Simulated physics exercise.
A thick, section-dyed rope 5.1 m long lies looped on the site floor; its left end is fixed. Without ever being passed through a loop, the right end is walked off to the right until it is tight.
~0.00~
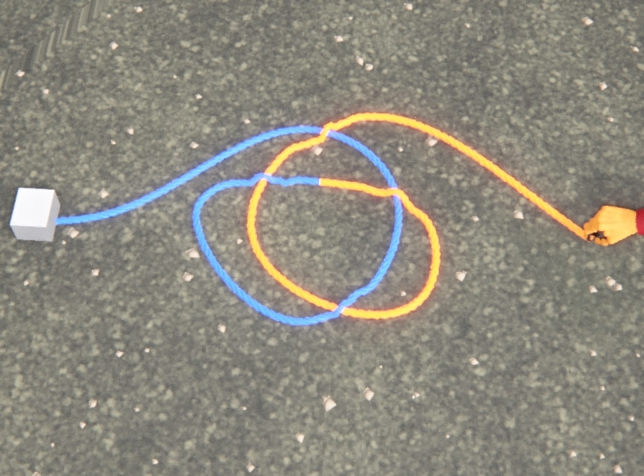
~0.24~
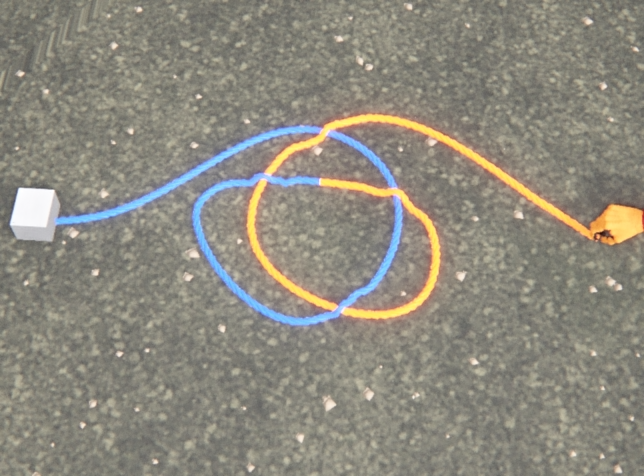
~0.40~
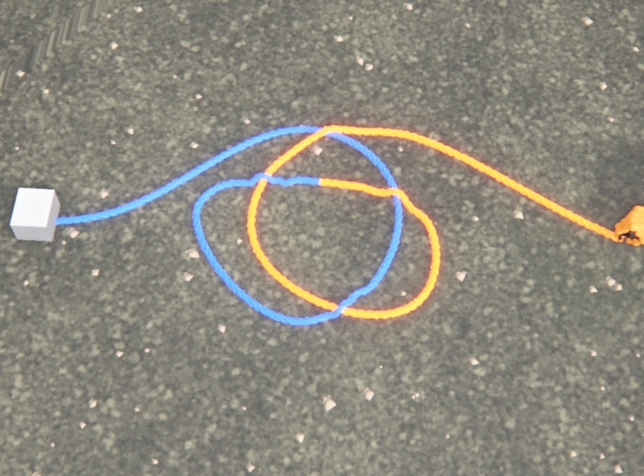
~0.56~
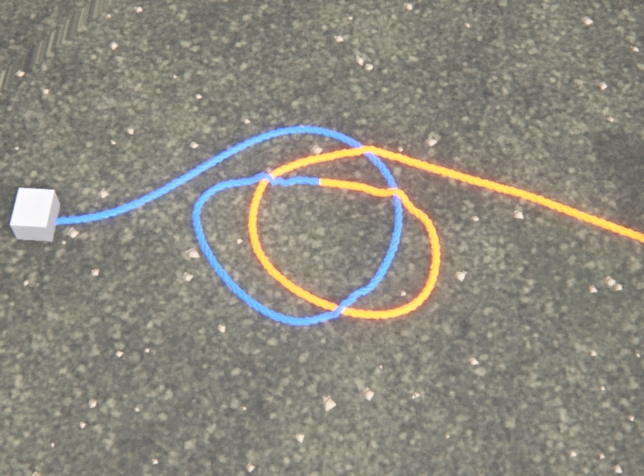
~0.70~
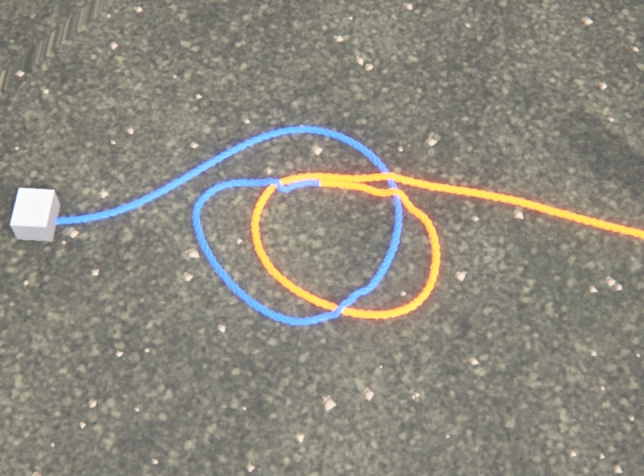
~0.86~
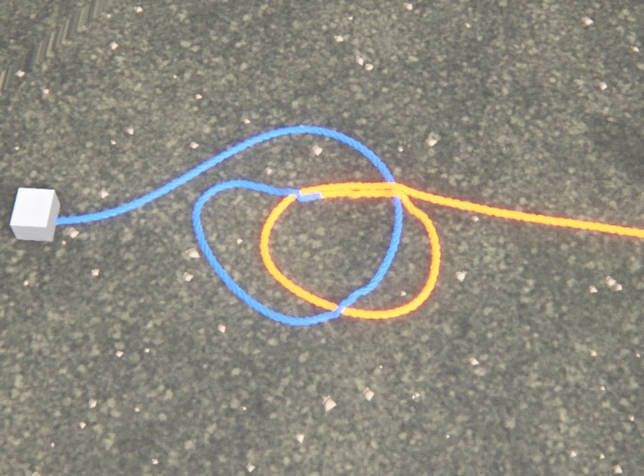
On rough gray ground, an orange hand pulled the orange end of a looped blue-and-orange rope rightward out of view, and the upper orange strand straightened and slid down across the loops.
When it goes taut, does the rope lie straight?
Yes, my guess is the rope ends up knot-free.
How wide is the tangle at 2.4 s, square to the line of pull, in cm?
58 cm or so.
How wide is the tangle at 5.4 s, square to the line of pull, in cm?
Result: 28 cm, approx.
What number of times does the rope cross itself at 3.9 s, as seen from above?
The total stands at 4.
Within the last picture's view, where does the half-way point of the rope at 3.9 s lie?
Mid-length point: Approx. (447, 228) px.
By 2.4 s, the ends are 2.7 m apart, loops still 57 cm across.
By 3.9 s, the ends are 3.6 m apart, loops still 32 cm across.
By 5.4 s, the ends are 4.5 m apart, loops still 28 cm across.
By 6.9 s, the ends are 5.1 m apart, and it runs straight.
By 7.2 s, the ends are 5.1 m apart, and it runs straight.
